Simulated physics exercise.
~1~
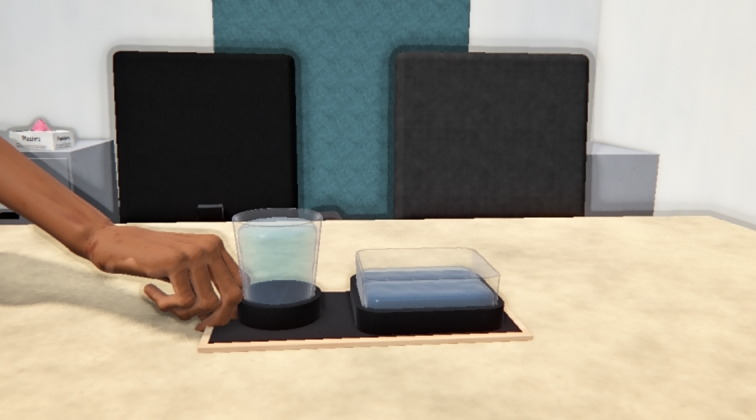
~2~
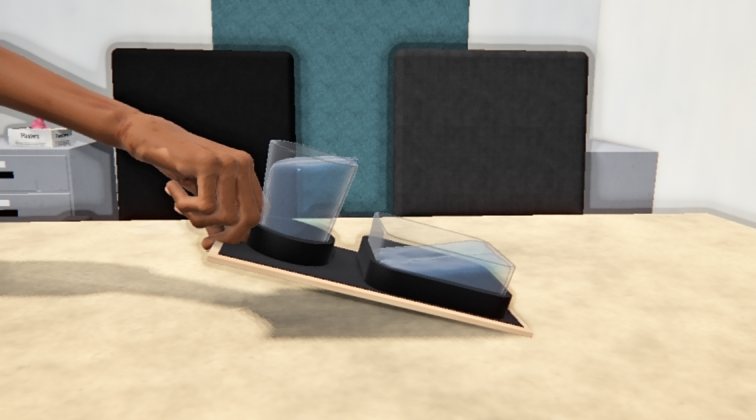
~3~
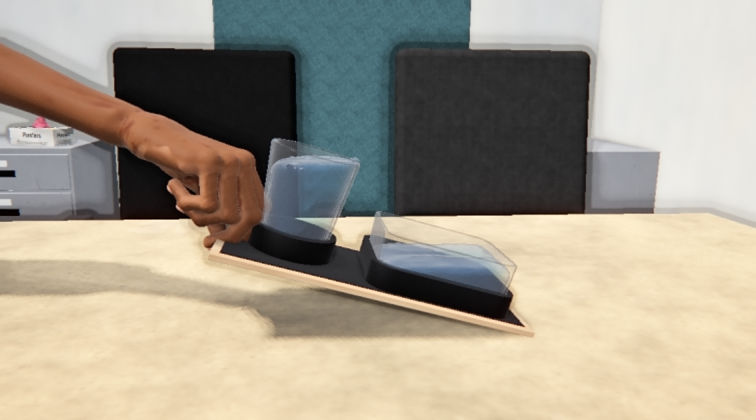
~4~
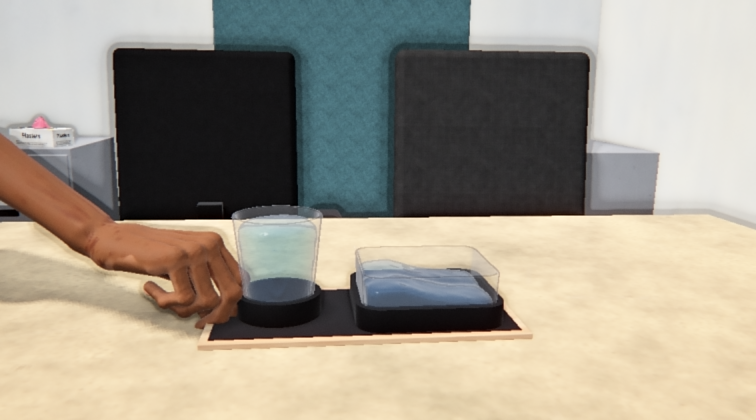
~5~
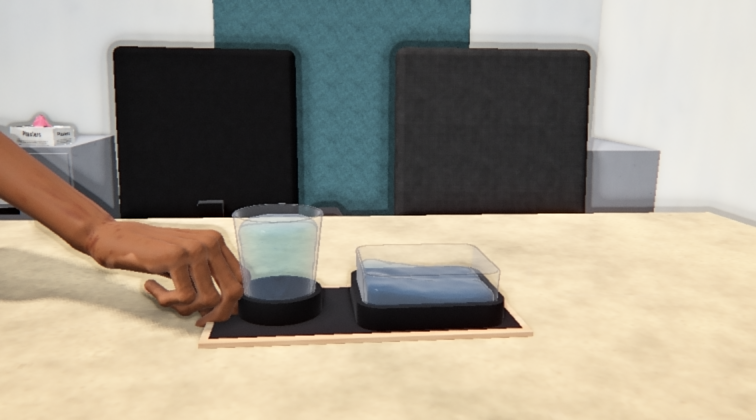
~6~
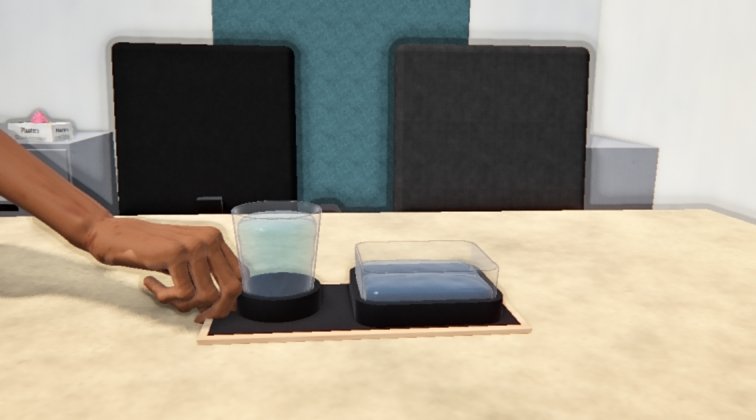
To begin with, a hand holds the left end of a dark, pale-edged tray on a light tabletop, where an open clear tumbler stands to the left of a low clear box, both holding water in black holders. The hand raises that end, so the tray slopes down to the right and both containers lean with it. The water shifts toward their right sides while the hand holds the slope. Then the hand lowers the tray flat again, and the water in the box ripples. Finally, the ripples ease, with both containers upright in their holders and the hand still at the tray's left end.
